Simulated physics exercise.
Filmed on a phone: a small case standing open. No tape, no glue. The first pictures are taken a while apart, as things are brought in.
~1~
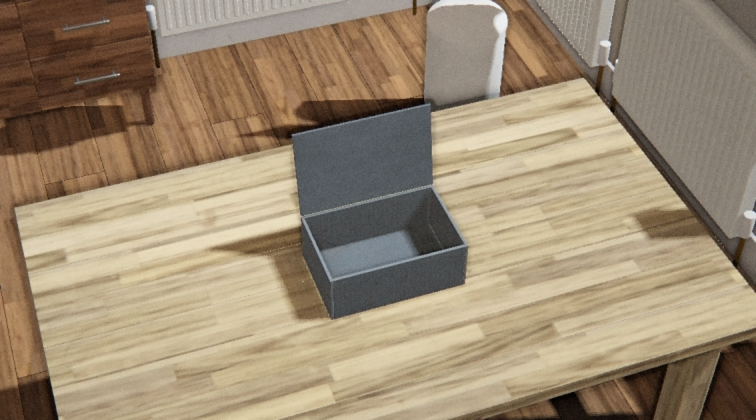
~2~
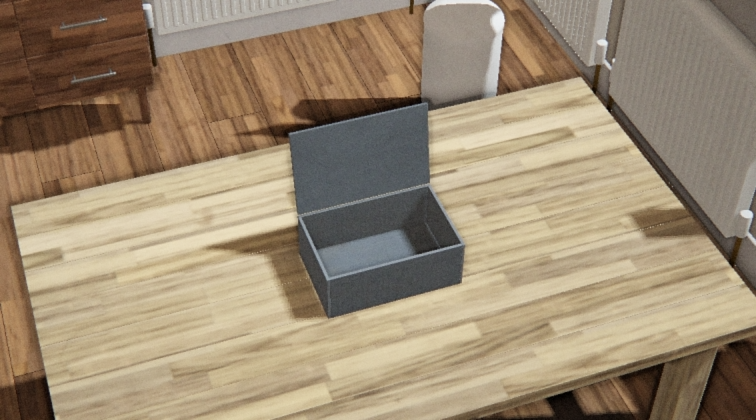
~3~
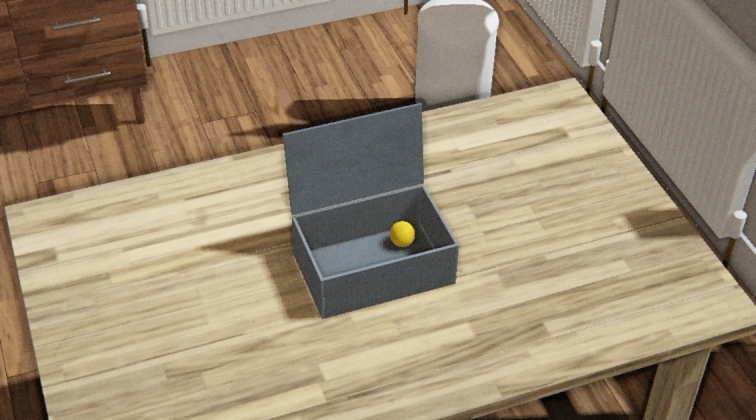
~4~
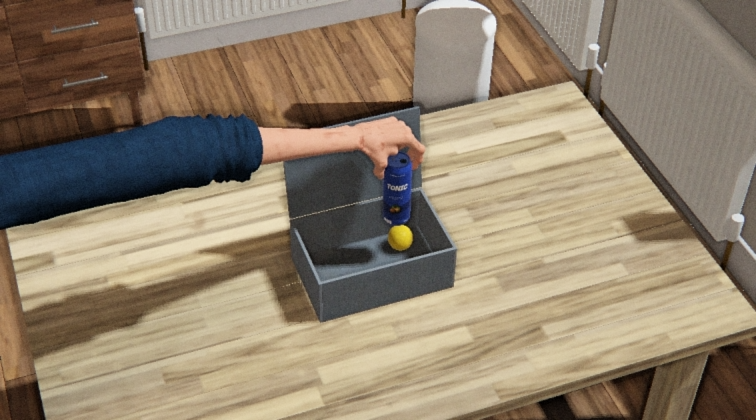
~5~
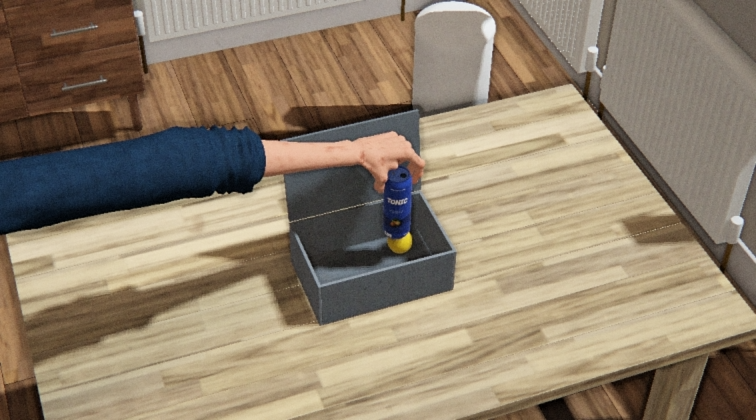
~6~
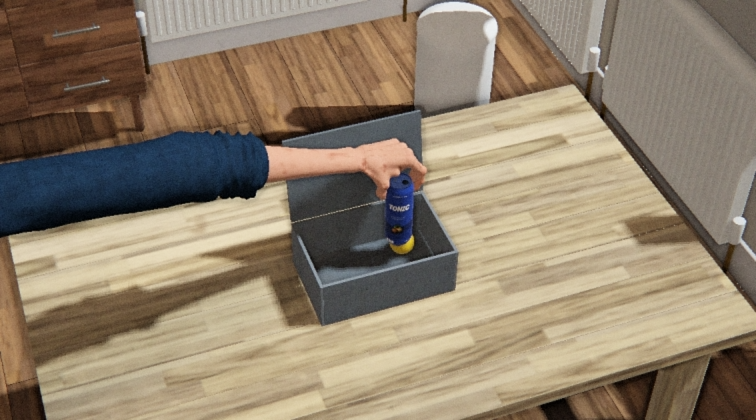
A hand in a dark blue sleeve reaches from the left and lowers a blue can into an open grey box on a pale wooden table, seen from above in a room. Before it, the box stands empty, then a yellow lemon appears inside at the right. The can moves down in front of the lemon, still gripped, while the view shifts slightly.
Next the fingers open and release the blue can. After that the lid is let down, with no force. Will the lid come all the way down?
It sits on the rim.
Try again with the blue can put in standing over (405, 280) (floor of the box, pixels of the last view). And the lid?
Then it stays ajar.
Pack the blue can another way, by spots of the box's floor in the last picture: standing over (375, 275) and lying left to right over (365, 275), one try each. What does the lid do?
First try: It is held up; second try: It sits on the rim.
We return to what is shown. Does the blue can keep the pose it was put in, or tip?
It ends up tilted.
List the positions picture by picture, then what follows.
The last thing is not in view yet, in the first picture.
The last thing is not in view yet, in the second picture.
The last thing is not in view yet; yellow lemon (402, 234), in the third picture.
On its way; blue can (397, 190); yellow lemon (400, 238), in the fourth picture.
On its way; blue can (397, 203), in the fifth picture.
Put in, still held; blue can (399, 210), in the sixth picture.
Then, 0.40 s after the last picture, blue can on its side near (386, 264); yellow lemon rolled a little.
Then, 1.40 s after the last picture, lid 72° above the rim; blue can on its side near (368, 259); yellow lemon rolled a little.
Then, 2.10 s after the last picture, lid 23° above the rim; blue can on its side near (368, 259); yellow lemon rolled a little.
At rest, lid shut; tipped over in the box, blue can; yellow lemon in place. Seen from the same camera at the end, blue can near (368, 259).
